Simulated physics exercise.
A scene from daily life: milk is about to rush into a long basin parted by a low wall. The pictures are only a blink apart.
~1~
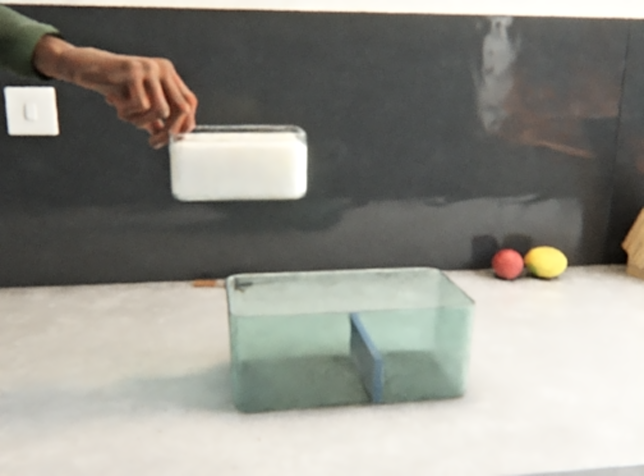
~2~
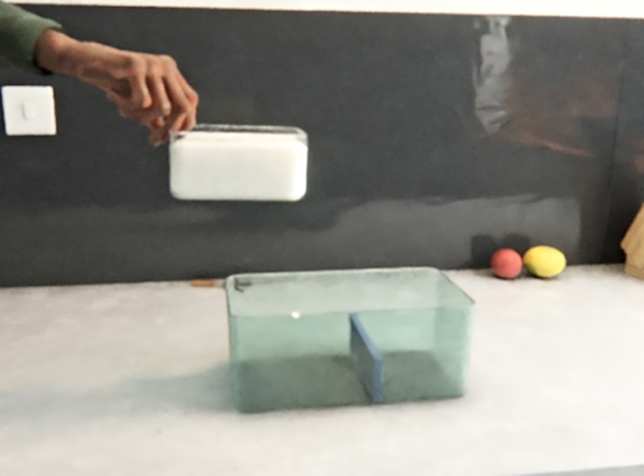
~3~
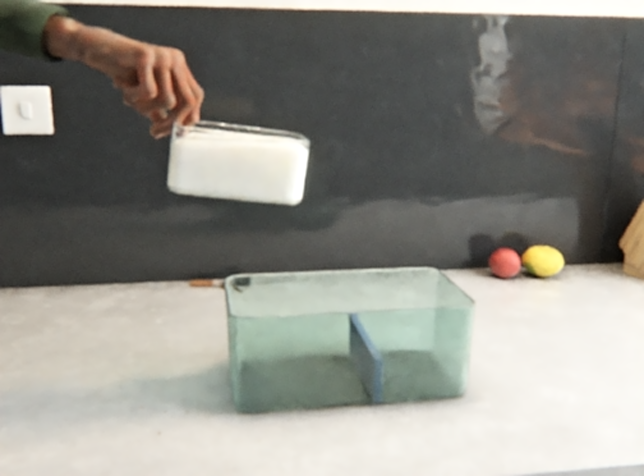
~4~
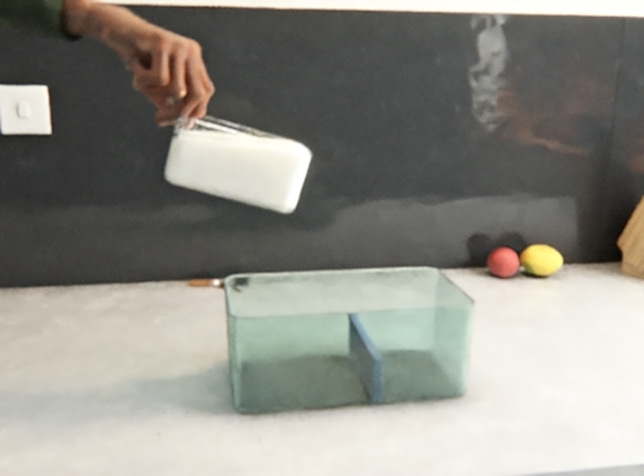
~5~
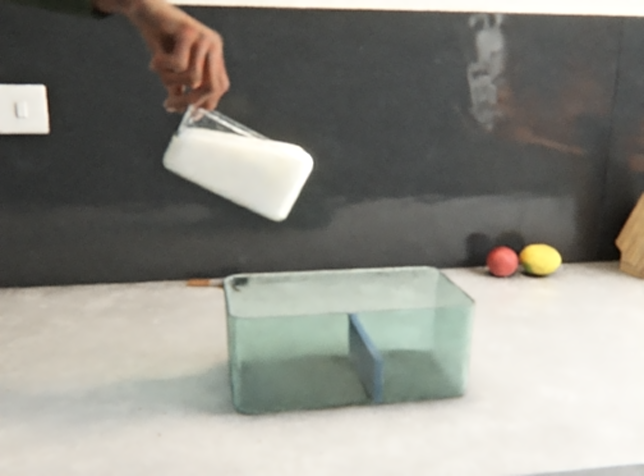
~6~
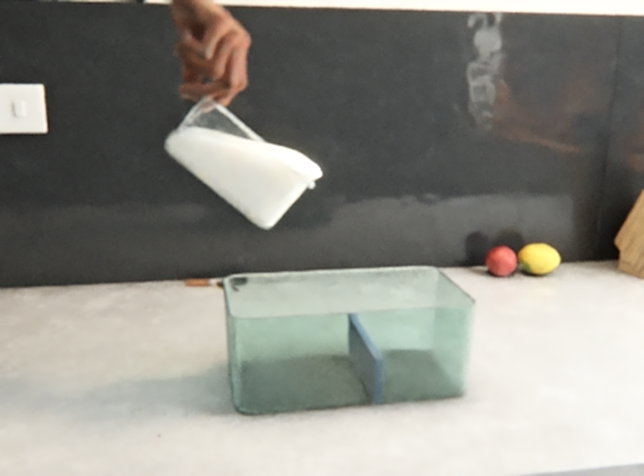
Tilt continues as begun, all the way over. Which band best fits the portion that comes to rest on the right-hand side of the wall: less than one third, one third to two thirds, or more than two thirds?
It is less than one third.
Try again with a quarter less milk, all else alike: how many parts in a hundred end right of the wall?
Roughly 5 in a hundred.
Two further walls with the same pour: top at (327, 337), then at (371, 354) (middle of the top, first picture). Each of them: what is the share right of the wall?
Roughly 55 % and 25 %.
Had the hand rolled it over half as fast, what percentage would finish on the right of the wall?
Estimate: Around 40 %.
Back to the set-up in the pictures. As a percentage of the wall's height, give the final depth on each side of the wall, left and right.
Left of the wall 50 %, right of the wall 10 %.
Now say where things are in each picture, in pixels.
The first picture shows tilt 0°; pouring edge (301, 132); surface from (173, 141) to (299, 140); the long basin's rim runs from (228, 296) to (457, 287); the wall's top is at (365, 336).
The second picture shows tilt 2°; pouring edge (302, 134); surface from (173, 140) to (299, 141).
The third picture shows tilt 7°; pouring edge (303, 140); surface from (175, 136) to (301, 143).
The fourth picture shows tilt 16°; pouring edge (305, 150); surface from (176, 135) to (303, 146).
The fifth picture shows tilt 28°; pouring edge (305, 164); surface from (175, 136) to (304, 157); 3 per cent is over the edge.
The sixth picture shows tilt 41°; pouring edge (303, 179); surface from (175, 131) to (288, 159); 9 per cent is over the edge.
A moment on, the oblong tub is tipped right over and 12 per cent is still to pour, 37 is left of the wall and 3 right of it.
Next, the oblong tub is tipped right over and 3 per cent is still to pour, 80 is left of the wall and 5 right of it.
Then the oblong tub is tipped right over and 0 per cent is still to pour, 76 is left of the wall and 12 right of it.
Later the oblong tub is tipped right over and 0 per cent is still to pour, 79 is left of the wall and 13 right of it.
In the end 79 per cent lies left of the wall, 13 right of it and 7 outside.
